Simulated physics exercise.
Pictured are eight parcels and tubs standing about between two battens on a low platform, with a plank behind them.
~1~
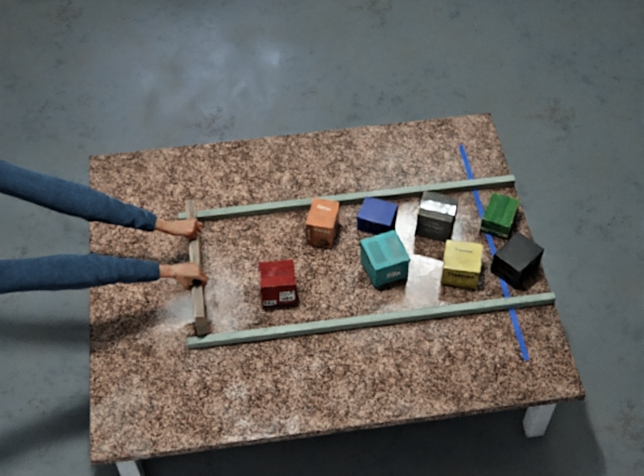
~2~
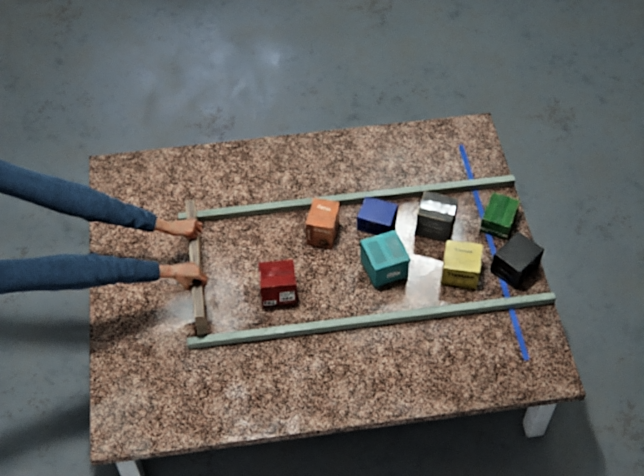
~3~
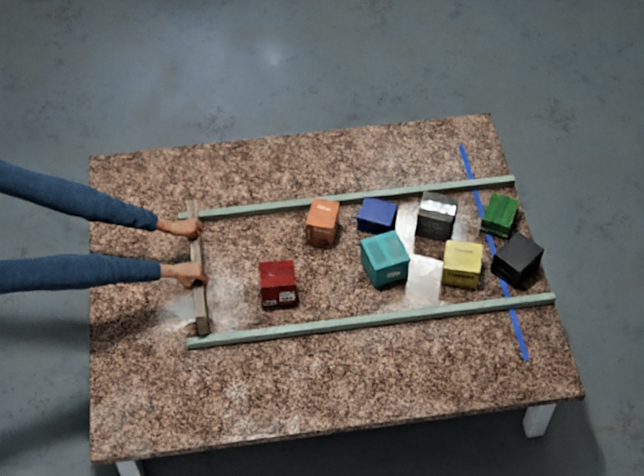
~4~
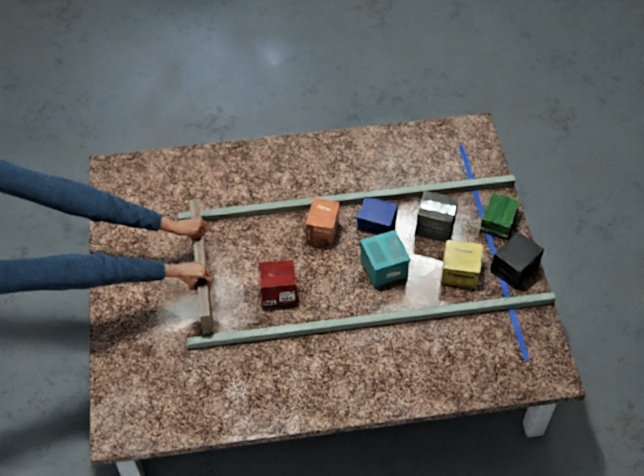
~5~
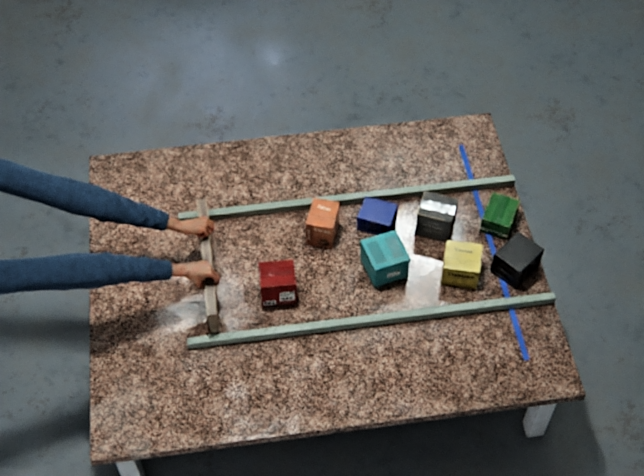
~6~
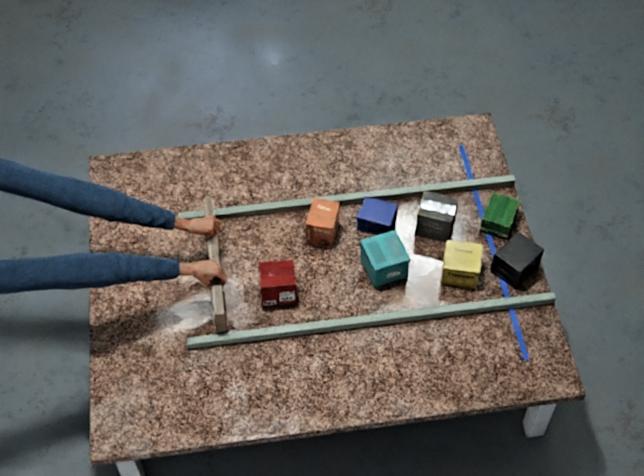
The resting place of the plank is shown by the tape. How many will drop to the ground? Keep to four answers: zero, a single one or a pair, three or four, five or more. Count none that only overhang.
Watching this, the number dropping off is more than four.
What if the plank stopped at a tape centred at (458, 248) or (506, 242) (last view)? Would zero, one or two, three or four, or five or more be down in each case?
Either three or four; at least five.
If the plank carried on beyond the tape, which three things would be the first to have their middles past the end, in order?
First comes the black crate, next the green box, and after that the yellow box.
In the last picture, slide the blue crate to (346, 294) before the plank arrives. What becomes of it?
Result: It falls away.
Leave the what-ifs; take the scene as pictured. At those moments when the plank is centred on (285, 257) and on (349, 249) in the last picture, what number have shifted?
I make it 1 at the first spot and 4 at the other.
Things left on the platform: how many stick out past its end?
Things overhanging at the end: 0.
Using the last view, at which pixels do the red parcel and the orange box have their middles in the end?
Roughly at (517, 253) and at (498, 200), in that order.
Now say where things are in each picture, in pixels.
Black crate (517, 260); green box (500, 216); yellow box (462, 264); plank (196, 267); tape (491, 244), in the first picture.
Green box (500, 216); orange box (323, 223), in the second picture.
Yellow box (462, 265); blue crate (377, 217), in the third picture.
Black crate (517, 260); red parcel (278, 283), in the fourth picture.
Green box (500, 216); turquoise tote (385, 260), in the fifth picture.
Black crate (517, 260); green box (500, 216); yellow box (462, 265); plank (215, 265); tape (491, 244), in the sixth picture.
Soon after, none off yet; black crate at rest near (517, 260); green box at rest near (500, 216); yellow box at rest near (462, 265).
At rest, the number that fall off is five or more; fallen, turquoise tote, blue crate, grey parcel, yellow box, green box and black crate.
